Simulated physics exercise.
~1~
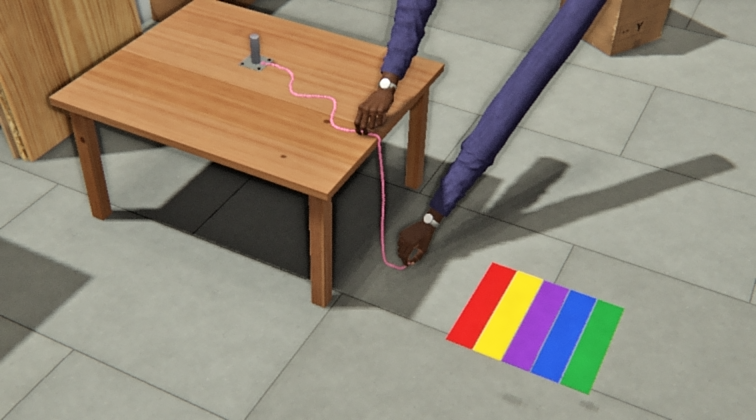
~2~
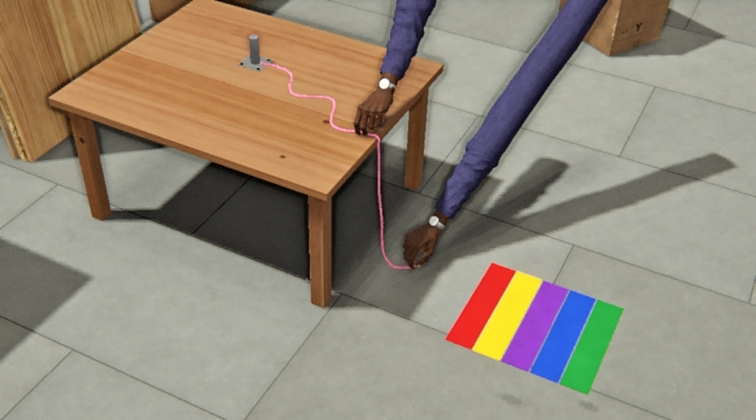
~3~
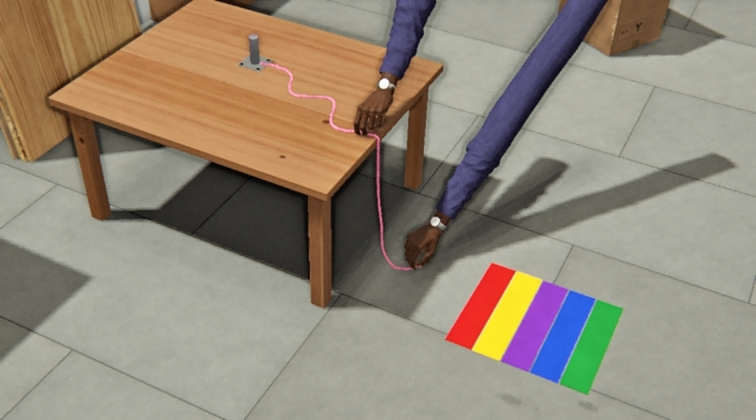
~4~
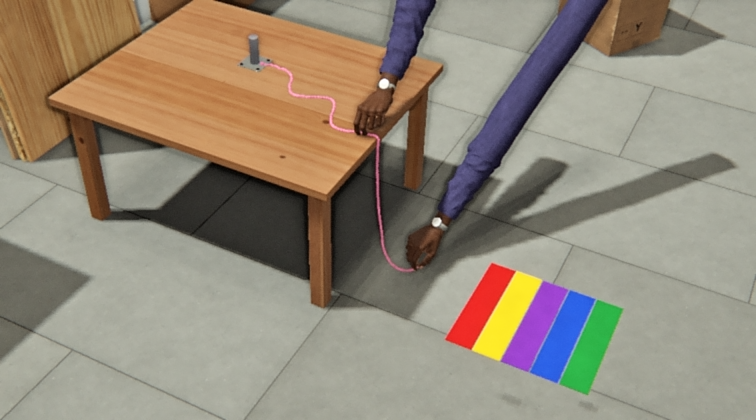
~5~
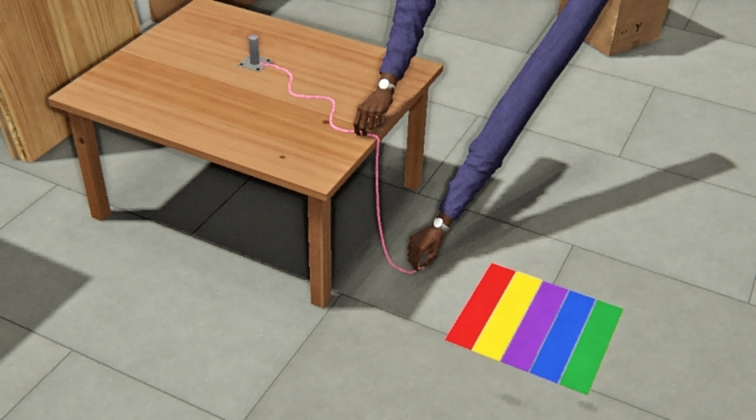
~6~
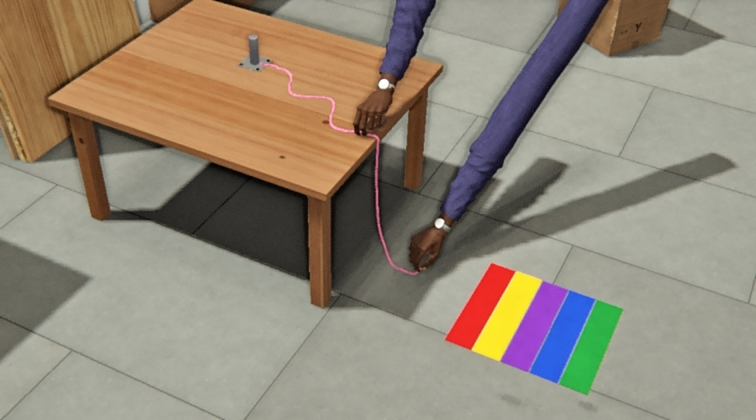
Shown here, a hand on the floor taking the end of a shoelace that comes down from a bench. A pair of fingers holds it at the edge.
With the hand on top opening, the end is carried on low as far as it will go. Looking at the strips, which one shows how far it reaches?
The purple strip shows it.
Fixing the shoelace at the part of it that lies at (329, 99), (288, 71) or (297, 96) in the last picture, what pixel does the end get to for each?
Pixel spots, one per try: About (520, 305), (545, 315), (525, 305).
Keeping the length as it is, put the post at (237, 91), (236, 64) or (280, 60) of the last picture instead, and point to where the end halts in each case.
First (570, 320), then (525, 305), and last (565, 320).
Soon after, end near (500, 297); over yellow.
After that, end near (529, 308); over purple.
At the stop, end near (547, 314); over purple. It gets as far as the purple strip.
